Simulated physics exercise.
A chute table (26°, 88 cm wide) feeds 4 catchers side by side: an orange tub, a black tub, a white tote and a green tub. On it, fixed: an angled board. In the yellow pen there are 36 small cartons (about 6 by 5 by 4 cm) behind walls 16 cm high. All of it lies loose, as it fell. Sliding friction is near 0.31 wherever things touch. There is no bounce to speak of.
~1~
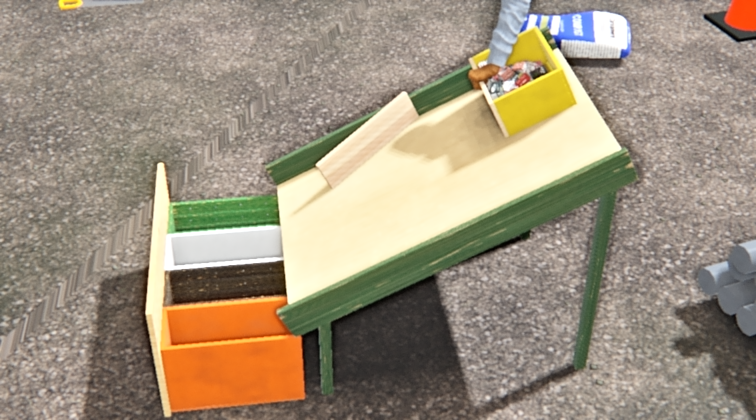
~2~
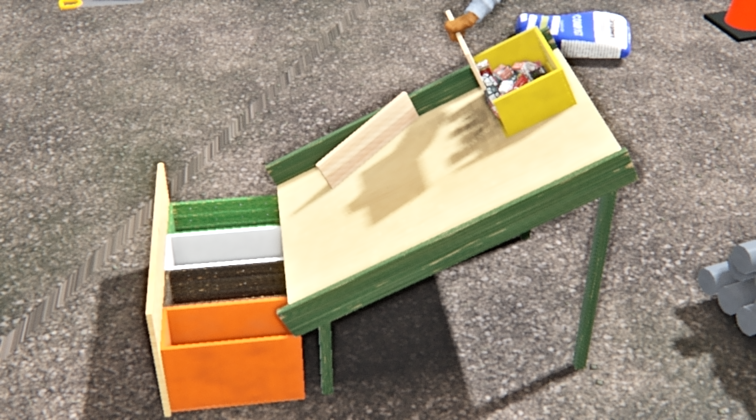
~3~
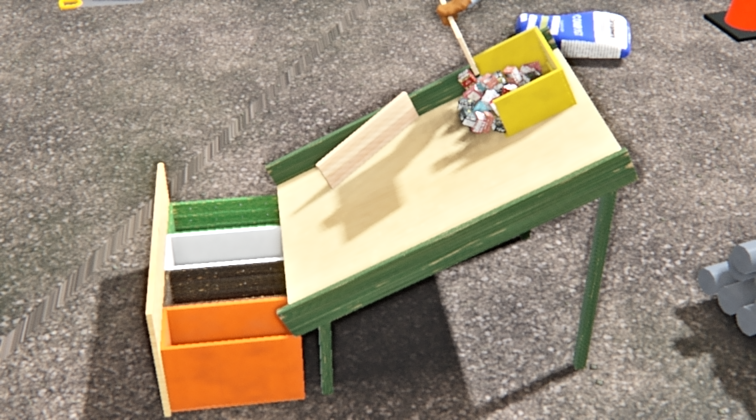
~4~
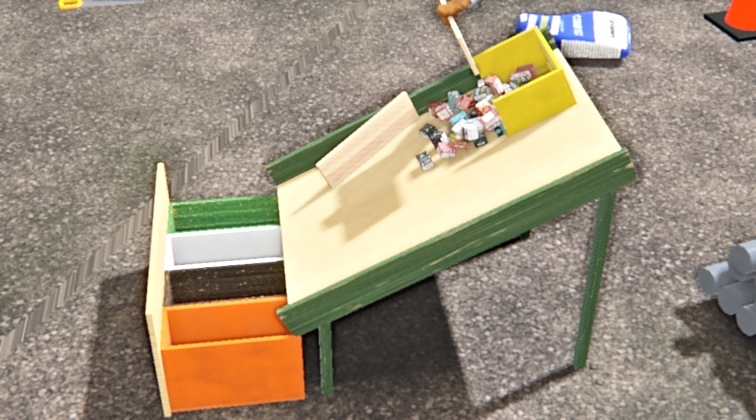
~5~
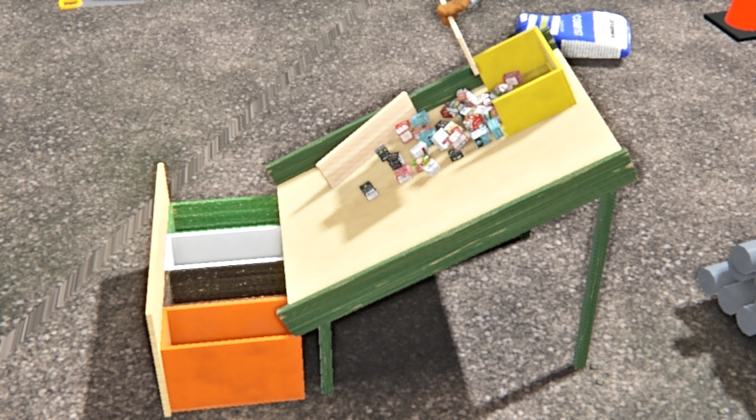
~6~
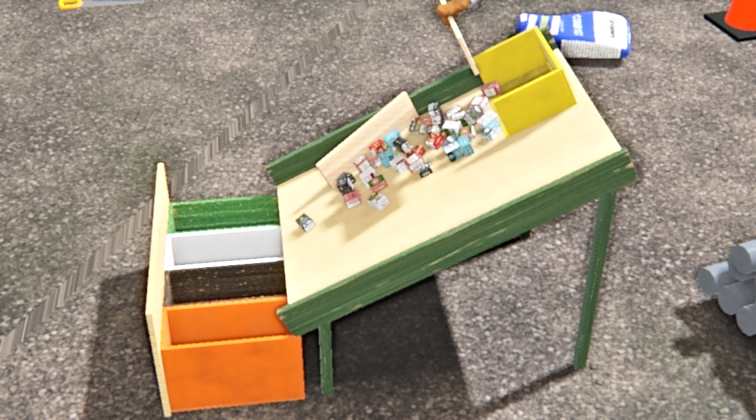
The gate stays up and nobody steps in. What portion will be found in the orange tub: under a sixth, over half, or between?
In the end less than a sixth of them are in the orange tub.
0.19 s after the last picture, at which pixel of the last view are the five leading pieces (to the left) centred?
Near (273, 242).
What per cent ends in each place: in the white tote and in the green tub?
About 85 and 0 per cent.
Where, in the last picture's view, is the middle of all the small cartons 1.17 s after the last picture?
Around (204, 301).
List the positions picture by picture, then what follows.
In the first picture (places track the rim corner closest to us here), yellow pen (559, 70); orange tub (164, 348); all still inside.
Yellow pen (559, 70), in the second picture.
Yellow pen (559, 70); 10 out, in the third picture.
Yellow pen (559, 70); 20 out, the lowest carton at (425, 161), in the fourth picture.
Yellow pen (559, 70); 29 out, the lowest carton at (369, 191), in the fifth picture.
Yellow pen (559, 70); orange tub (164, 348); 35 out, the lowest carton at (306, 223), in the sixth picture.
Then, 0.19 s after the last picture, 1 in the white tote, 33 on the slope and 2 in the air.
Then, 0.42 s after the last picture, 1 in the black tub, 9 in the white tote, 24 on the slope and 2 in the air.
Then, 0.75 s after the last picture, 6 in the black tub, 20 in the white tote, 5 on the slope and 5 in the air.
Outcome (1.17 s after the last picture), 6 in the black tub and 30 in the white tote. Asked share, 0 of 36, 0 per cent.
